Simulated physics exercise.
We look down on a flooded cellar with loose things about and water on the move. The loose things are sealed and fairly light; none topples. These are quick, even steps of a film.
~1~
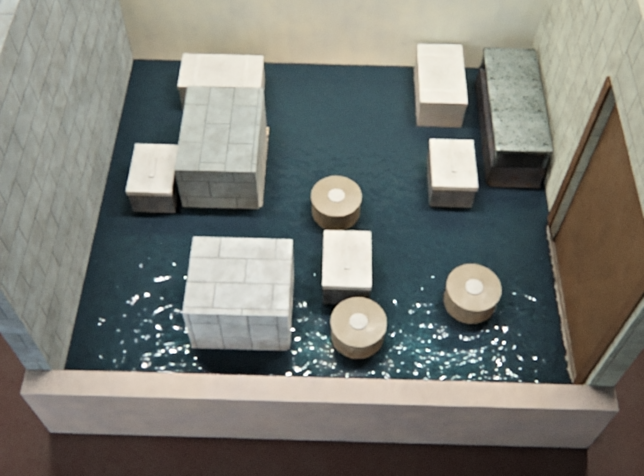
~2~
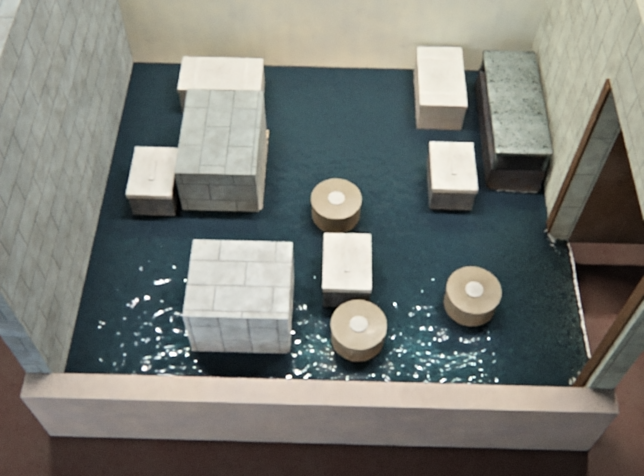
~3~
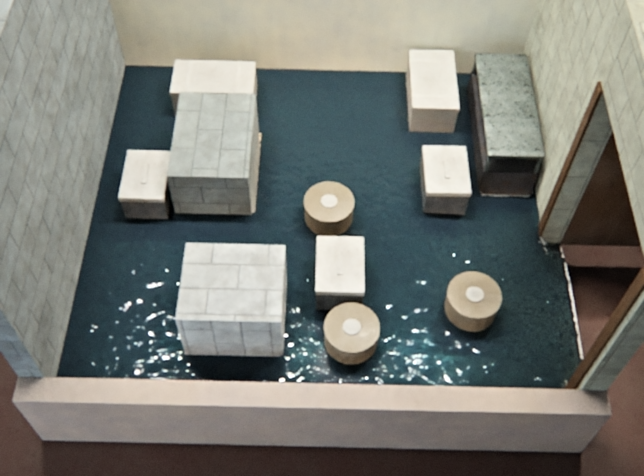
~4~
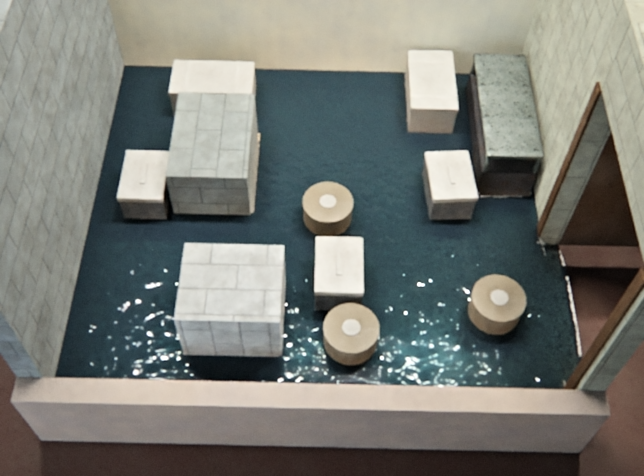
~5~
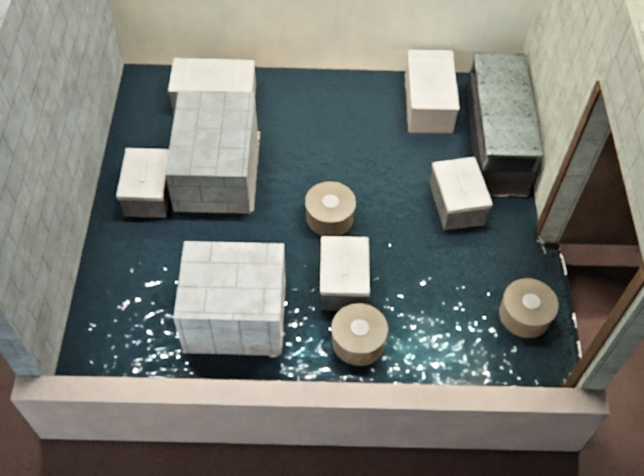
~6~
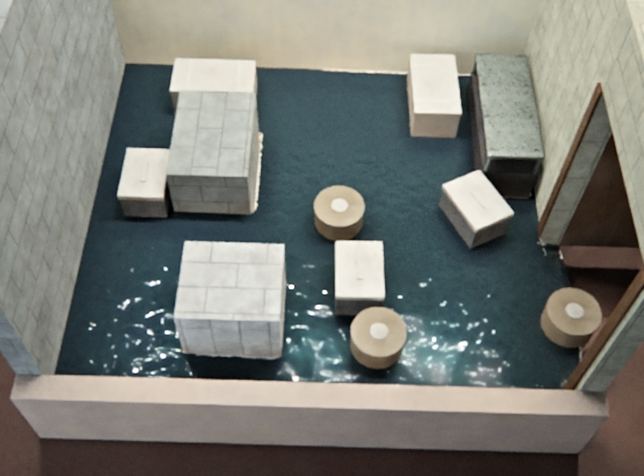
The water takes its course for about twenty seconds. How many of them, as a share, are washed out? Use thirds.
It is two thirds or above.
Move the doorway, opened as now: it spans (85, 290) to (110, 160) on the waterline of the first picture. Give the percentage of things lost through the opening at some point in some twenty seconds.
Close to 50 %.
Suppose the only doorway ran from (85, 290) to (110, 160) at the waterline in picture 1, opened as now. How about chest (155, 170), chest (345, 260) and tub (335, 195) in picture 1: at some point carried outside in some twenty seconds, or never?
In that order: Through, gone, yes.
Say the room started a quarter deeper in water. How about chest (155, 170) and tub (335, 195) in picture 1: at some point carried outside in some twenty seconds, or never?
In turn: Still in, carried outside.
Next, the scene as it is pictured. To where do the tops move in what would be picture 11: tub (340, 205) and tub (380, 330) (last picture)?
Around (404, 255) and (491, 359).
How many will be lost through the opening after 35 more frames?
6 of them.
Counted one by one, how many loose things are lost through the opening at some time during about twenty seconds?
6 of them.
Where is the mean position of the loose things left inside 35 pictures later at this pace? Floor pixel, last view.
Around (337, 253).
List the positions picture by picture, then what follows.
The first picture shows a tub at (474, 287), afloat; a chest at (454, 163) floats; 0 of 8 have shifted.
The second picture shows a tub at (474, 290), afloat; a chest at (453, 165), afloat; 0 of 8 have shifted.
The third picture shows a tub at (475, 295) floats, close to its start; a chest at (447, 169) floats; 1 of 8 have shifted.
The fourth picture shows a tub at (499, 298) floats, close to its start; a chest at (451, 174), afloat, close to its start; 2 of 8 have shifted.
The fifth picture shows a tub at (531, 302) floats, a stride from its start; a chest at (462, 183) floats, close to its start; 4 of 8 have shifted.
The sixth picture shows a tub at (574, 311) floats, a stride from its start; a chest at (478, 199), afloat, a stride from its start; 5 of 8 have shifted.
A moment on, 2 of 8 are out; 6 afloat.
Next, 5 of 8 are out; 3 afloat.
Later, 6 of 8 are out; 1 afloat.
In the end, 6 of 8 are out; 1 afloat.
